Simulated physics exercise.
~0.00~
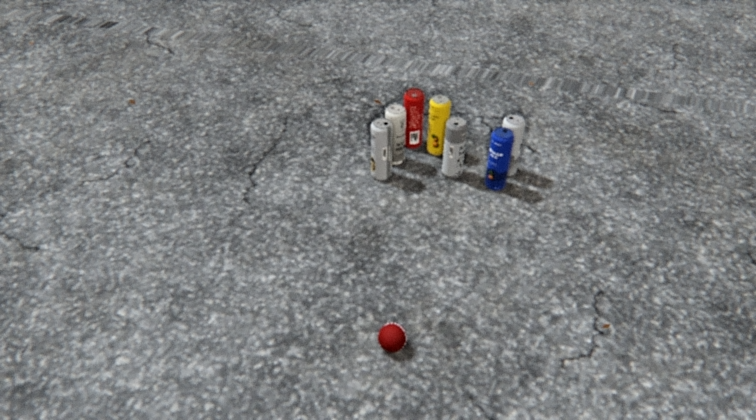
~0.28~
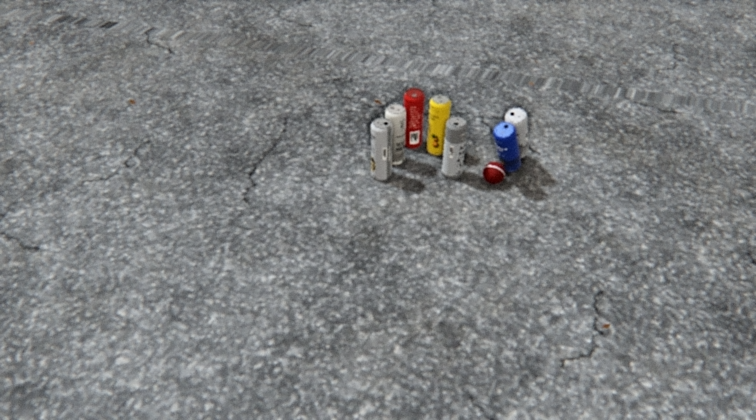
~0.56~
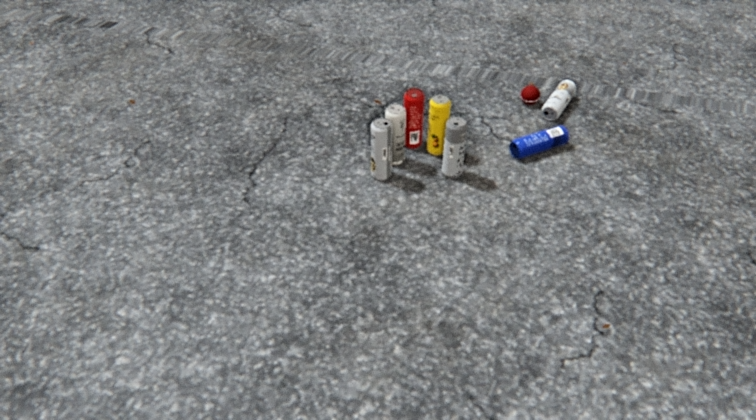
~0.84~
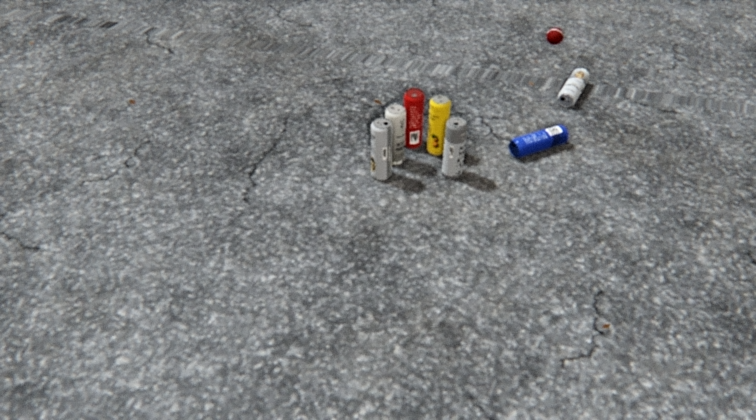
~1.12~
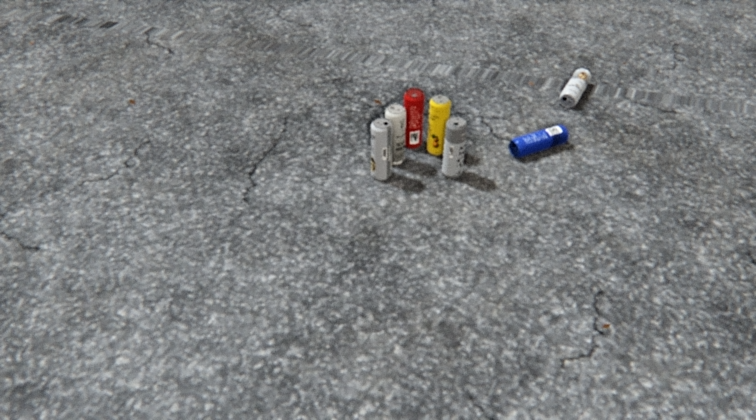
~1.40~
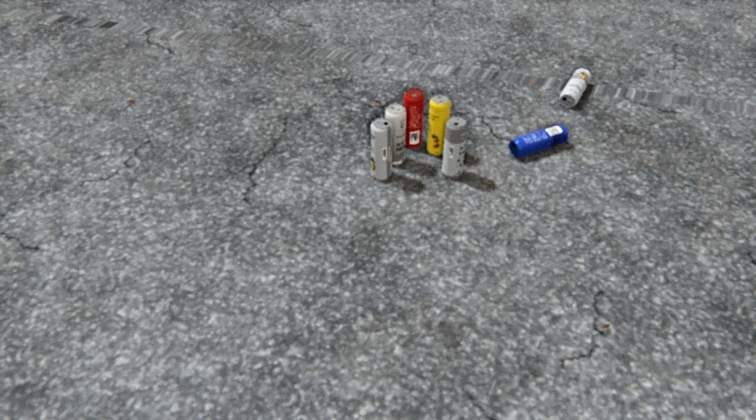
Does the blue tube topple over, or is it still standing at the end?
The blue tube topples over and ends up lying on its side on the ground.
